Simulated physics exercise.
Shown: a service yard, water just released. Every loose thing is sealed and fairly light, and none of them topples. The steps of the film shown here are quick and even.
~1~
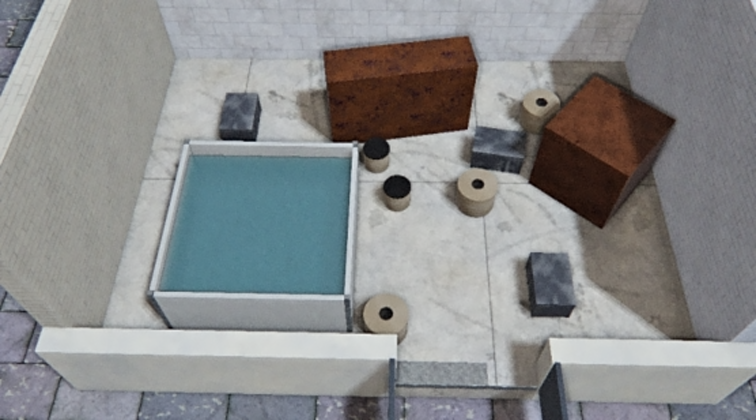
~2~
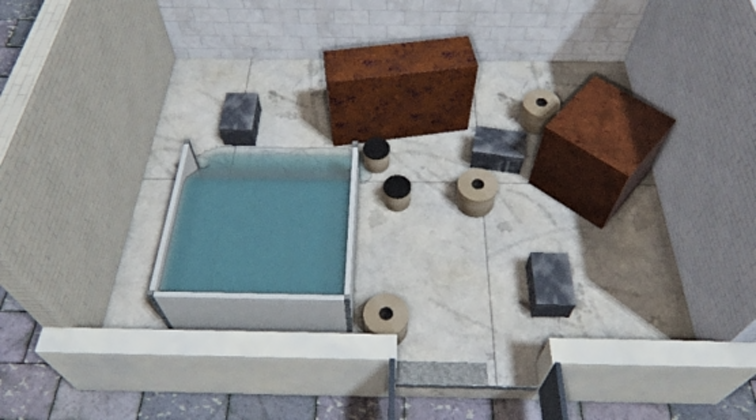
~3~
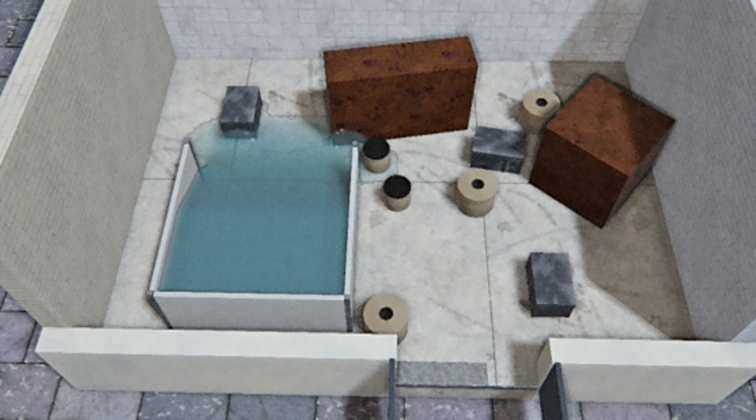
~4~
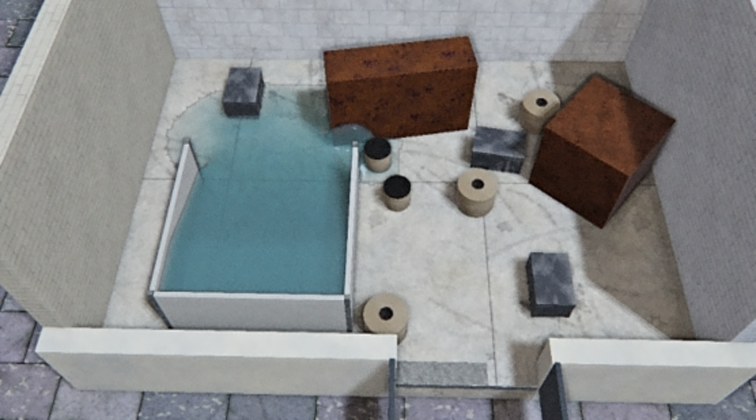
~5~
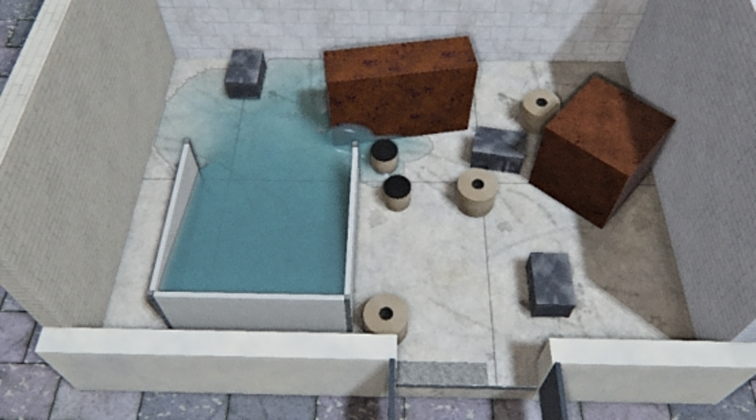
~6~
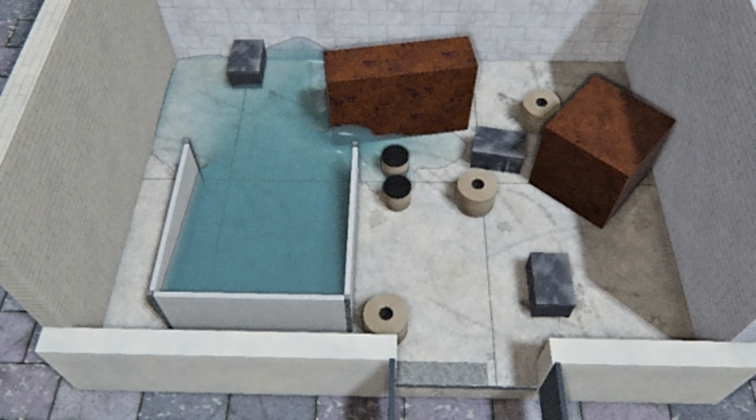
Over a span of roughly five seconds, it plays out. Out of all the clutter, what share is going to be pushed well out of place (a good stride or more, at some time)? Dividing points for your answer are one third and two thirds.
Answer: A share between one and two thirds.
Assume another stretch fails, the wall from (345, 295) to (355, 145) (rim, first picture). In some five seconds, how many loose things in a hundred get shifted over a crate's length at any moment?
That works out to some 80 %.
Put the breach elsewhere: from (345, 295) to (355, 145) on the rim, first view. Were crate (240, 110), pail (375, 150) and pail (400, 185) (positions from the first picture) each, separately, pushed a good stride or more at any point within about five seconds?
Taking them in order, short of it, short of it, covered the distance.
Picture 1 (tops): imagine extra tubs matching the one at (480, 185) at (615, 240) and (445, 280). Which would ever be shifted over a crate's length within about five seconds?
Taking them in order, the first one never gets that far and the second one never gets that far.
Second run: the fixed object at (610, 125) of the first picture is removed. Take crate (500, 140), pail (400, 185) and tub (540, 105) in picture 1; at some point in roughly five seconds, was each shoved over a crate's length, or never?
Going through them in order: First got well clear, second kept nearby, third got well clear.
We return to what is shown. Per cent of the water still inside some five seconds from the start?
Close to 100 percent of it stays.
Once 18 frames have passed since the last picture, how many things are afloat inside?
I count 3.
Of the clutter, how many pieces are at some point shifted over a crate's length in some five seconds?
The figure is 5.
A moment on, 2 of 8 are well off their spots; 1 afloat.
Next, 3 of 8 are well off their spots; 2 afloat.
Later, 4 of 8 are well off their spots; 3 afloat.
In the end, 5 of 8 are well off their spots, and 5 have been at some point; 3 afloat.
